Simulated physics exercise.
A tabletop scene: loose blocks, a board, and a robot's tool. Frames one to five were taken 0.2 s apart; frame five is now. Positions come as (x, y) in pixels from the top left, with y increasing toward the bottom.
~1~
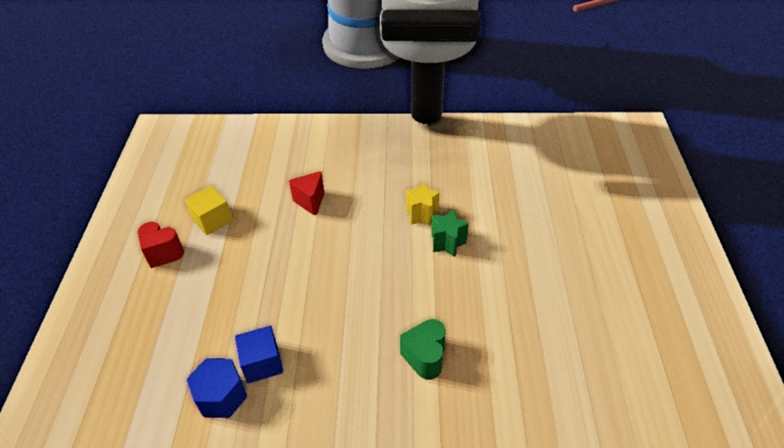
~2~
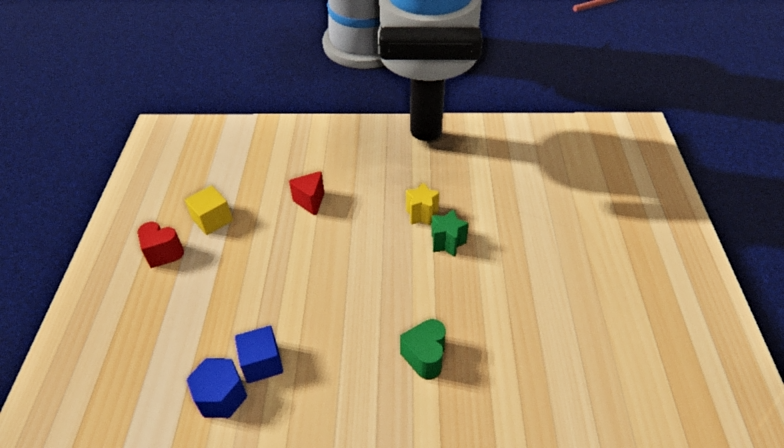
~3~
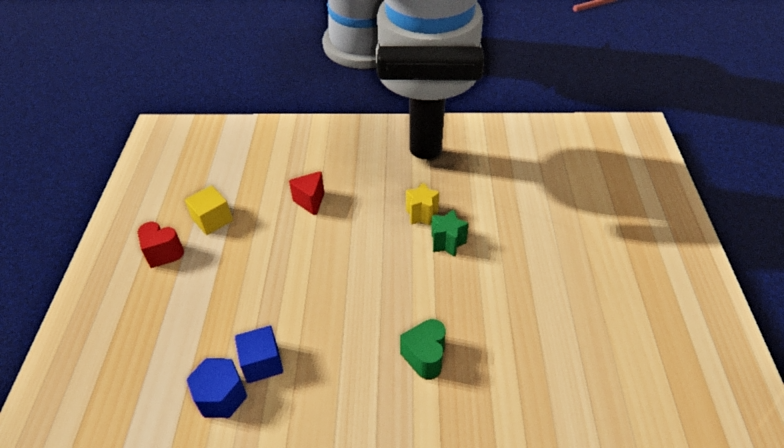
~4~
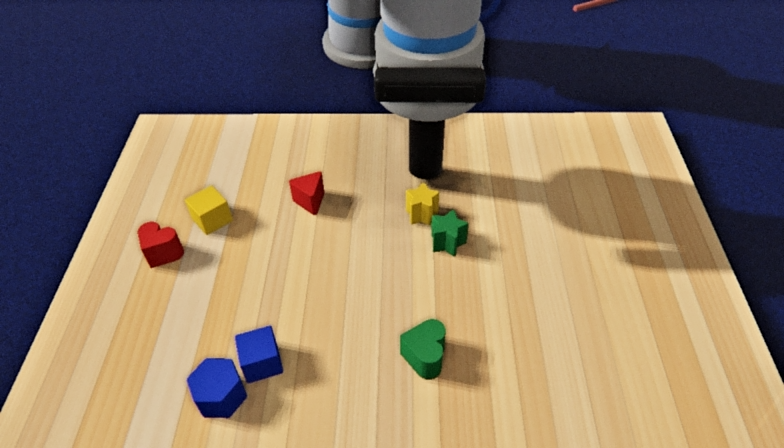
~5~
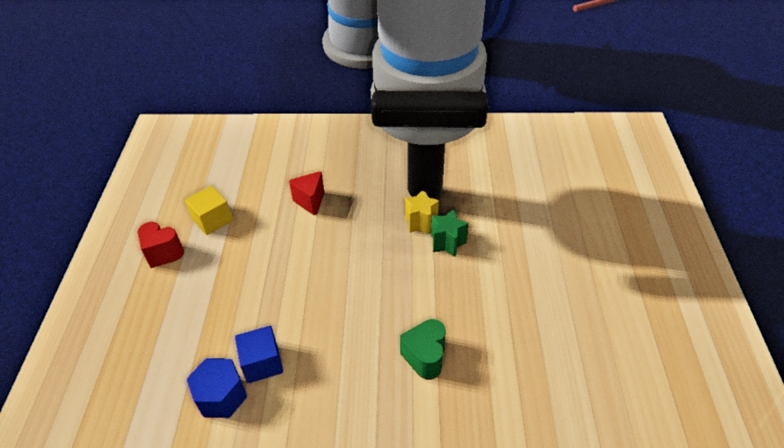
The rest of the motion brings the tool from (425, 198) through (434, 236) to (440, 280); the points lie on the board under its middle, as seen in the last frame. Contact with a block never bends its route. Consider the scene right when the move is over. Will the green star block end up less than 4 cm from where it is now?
No, it doesn't check out.
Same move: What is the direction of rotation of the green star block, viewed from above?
From overhead, anticlockwise.
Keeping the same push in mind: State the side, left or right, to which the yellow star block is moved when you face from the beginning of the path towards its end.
Shifts right.
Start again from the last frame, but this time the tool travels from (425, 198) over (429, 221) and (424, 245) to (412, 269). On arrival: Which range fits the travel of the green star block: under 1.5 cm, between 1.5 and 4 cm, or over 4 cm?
If I had to pick, the green star block travels from 1.5 to 4 cm here.
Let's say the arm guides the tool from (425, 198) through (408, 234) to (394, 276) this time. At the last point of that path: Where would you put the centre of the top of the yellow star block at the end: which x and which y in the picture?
At (417, 277).
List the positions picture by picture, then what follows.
Lower end of the tool at (427, 115), tops of blocks, yellow star block at (422, 195), green heart-shaped block at (426, 339), green star block at (449, 223), in the first picture.
Tool at (426, 131), blocks as before, in the second picture.
Tool at (426, 149), blocks as before, in the third picture.
Tool at (425, 168), blocks as before, in the fourth picture.
Tool at (425, 189), yellow star block at (421, 203), green heart-shaped block at (426, 339), green star block at (449, 223), in the fifth picture.
The first path, step by step. One third of the way, tool at (433, 215); yellow star block at (417, 225), turned 45° clockwise; green star block at (449, 231), turned 55° anticlockwise.
Two thirds of the way, tool at (437, 243); yellow star block at (408, 243), turned 90° clockwise; green star block at (458, 252), turned 85° anticlockwise.
At the end, tool at (441, 272); yellow star block at (405, 250), turned 125° clockwise; green heart-shaped block not moved; green star block at (471, 277), turned 105° anticlockwise.
